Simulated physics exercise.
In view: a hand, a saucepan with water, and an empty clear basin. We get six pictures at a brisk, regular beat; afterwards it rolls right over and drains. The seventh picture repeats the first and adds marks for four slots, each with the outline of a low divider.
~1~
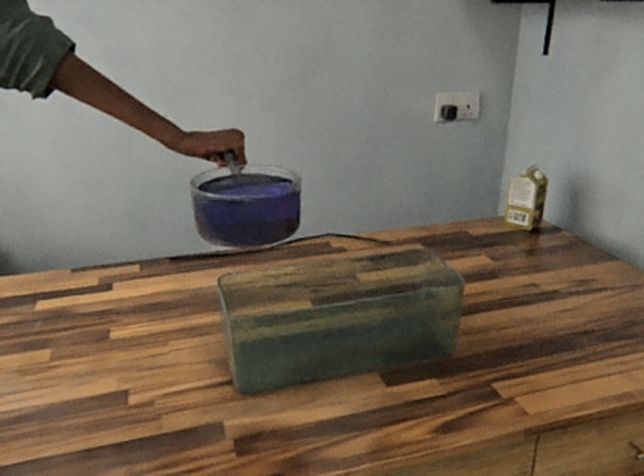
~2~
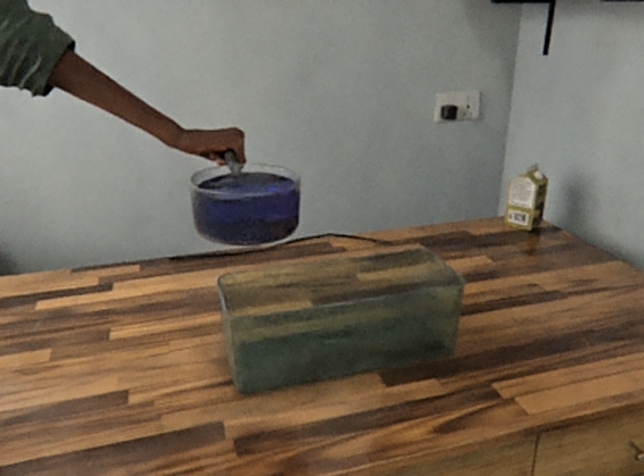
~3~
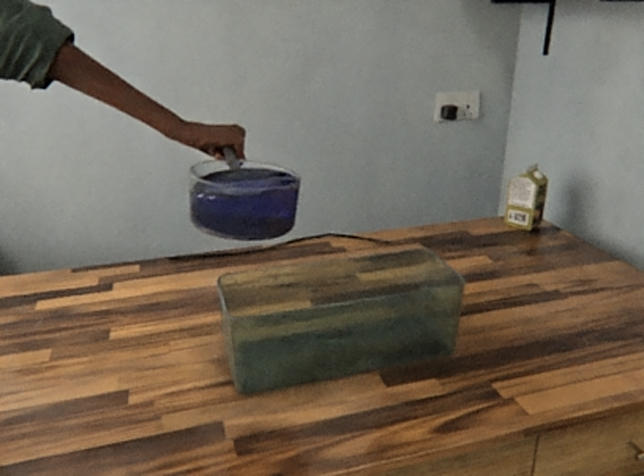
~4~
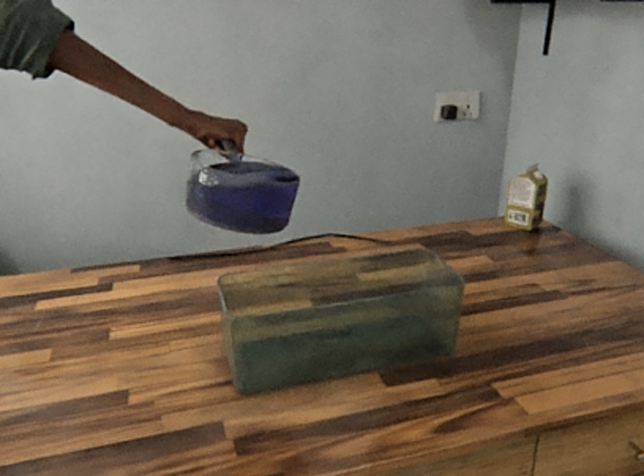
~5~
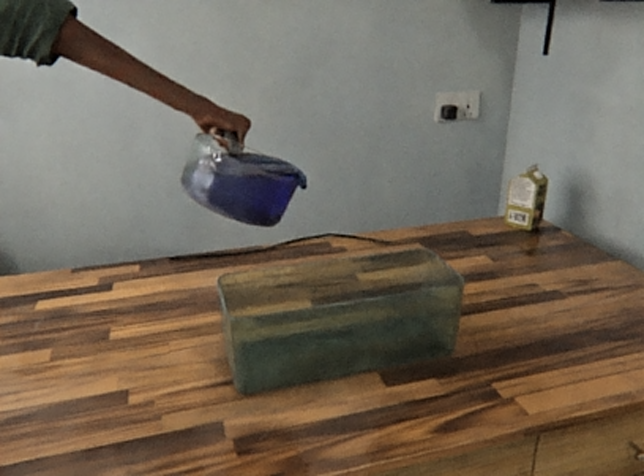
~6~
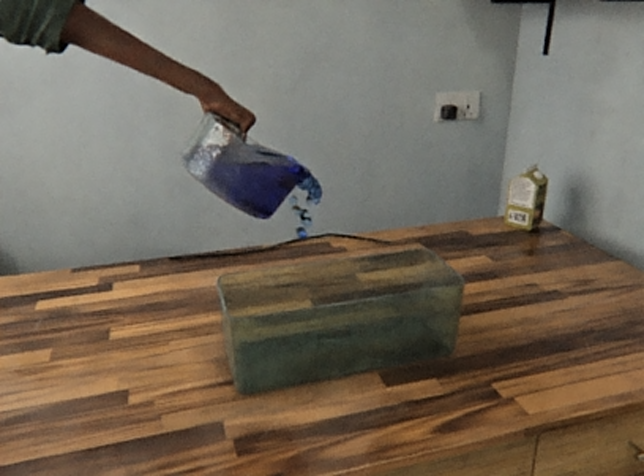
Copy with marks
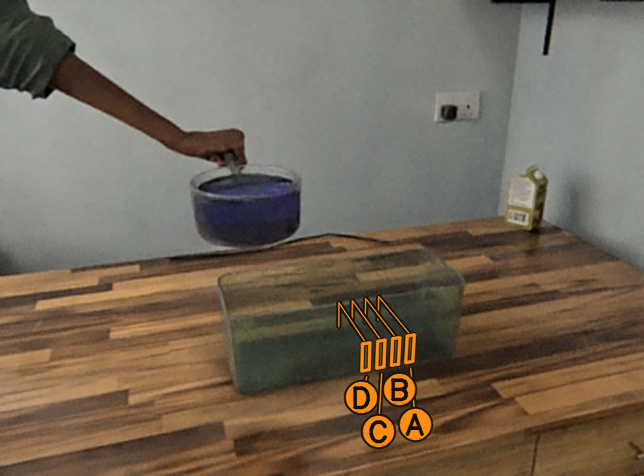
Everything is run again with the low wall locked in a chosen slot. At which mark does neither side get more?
B.
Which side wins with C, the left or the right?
The right one.
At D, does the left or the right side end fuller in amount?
The right side.
In orange, A at (410, 367); B at (396, 370); C at (381, 373); D at (366, 376).
With A, about 74 % ends left of the wall and 23 % right of it; 3 % is lost outside.
With B, about 49 % ends left of the wall and 49 % right of it.
With C, about 23 % ends left of the wall and 76 % right of it.
With D, about 11 % ends left of the wall and 88 % right of it.
